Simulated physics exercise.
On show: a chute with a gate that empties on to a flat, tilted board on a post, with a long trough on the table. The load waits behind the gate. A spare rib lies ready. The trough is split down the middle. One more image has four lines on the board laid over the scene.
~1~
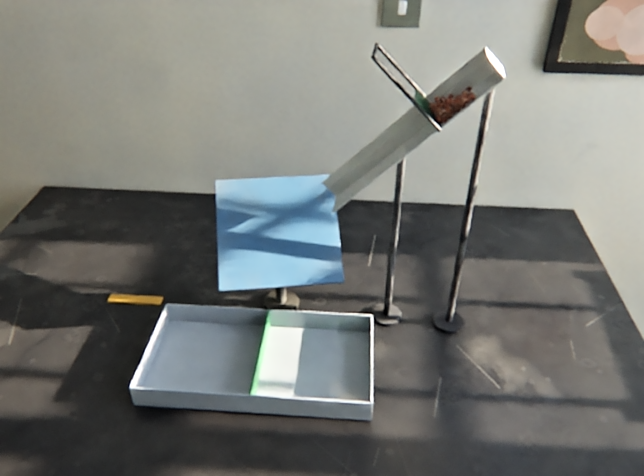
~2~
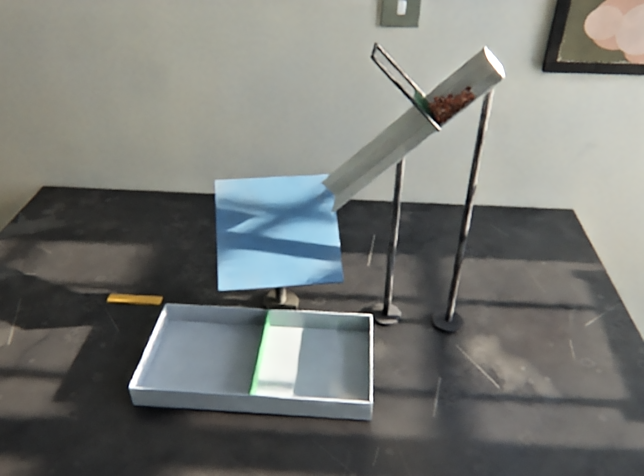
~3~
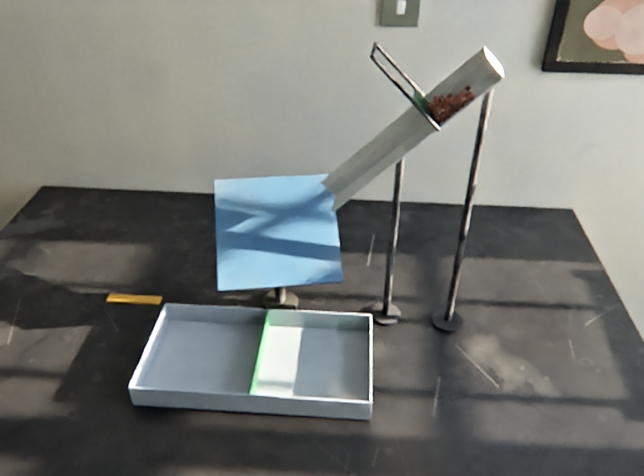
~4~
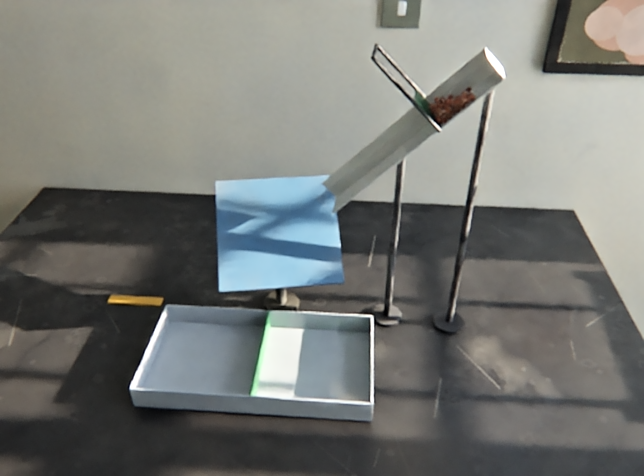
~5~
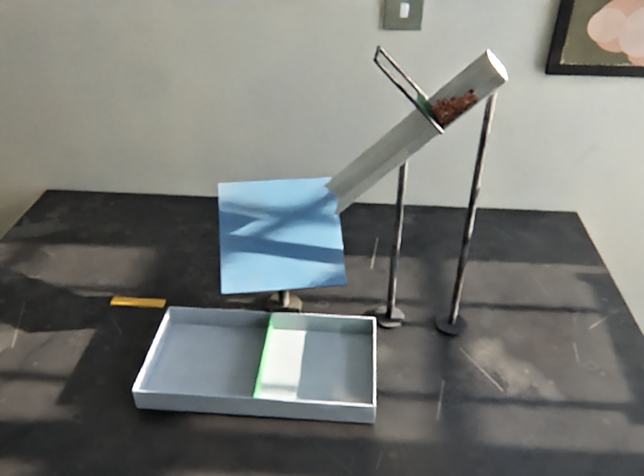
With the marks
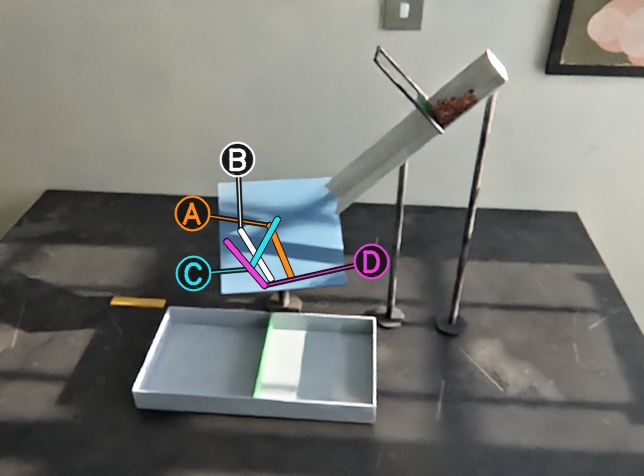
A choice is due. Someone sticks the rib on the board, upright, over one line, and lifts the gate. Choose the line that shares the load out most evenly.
Best: C.
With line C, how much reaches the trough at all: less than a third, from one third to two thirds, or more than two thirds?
Line C gives more than two thirds.
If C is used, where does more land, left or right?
More lands on the left.
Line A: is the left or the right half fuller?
More lands on the right.
On the marked copy, line A from (269, 225) to (291, 277); line B from (240, 230) to (271, 279); line C from (277, 219) to (250, 269); line D from (226, 241) to (264, 285).
With A, of what is caught, a stray few in the left half, nearly all in the right.
With B, of what is caught, a small part in the left half, most in the right.
With C, of what is caught, about two thirds in the left half, about a third in the right.
With D, of what is caught, a small part in the left half, most in the right.
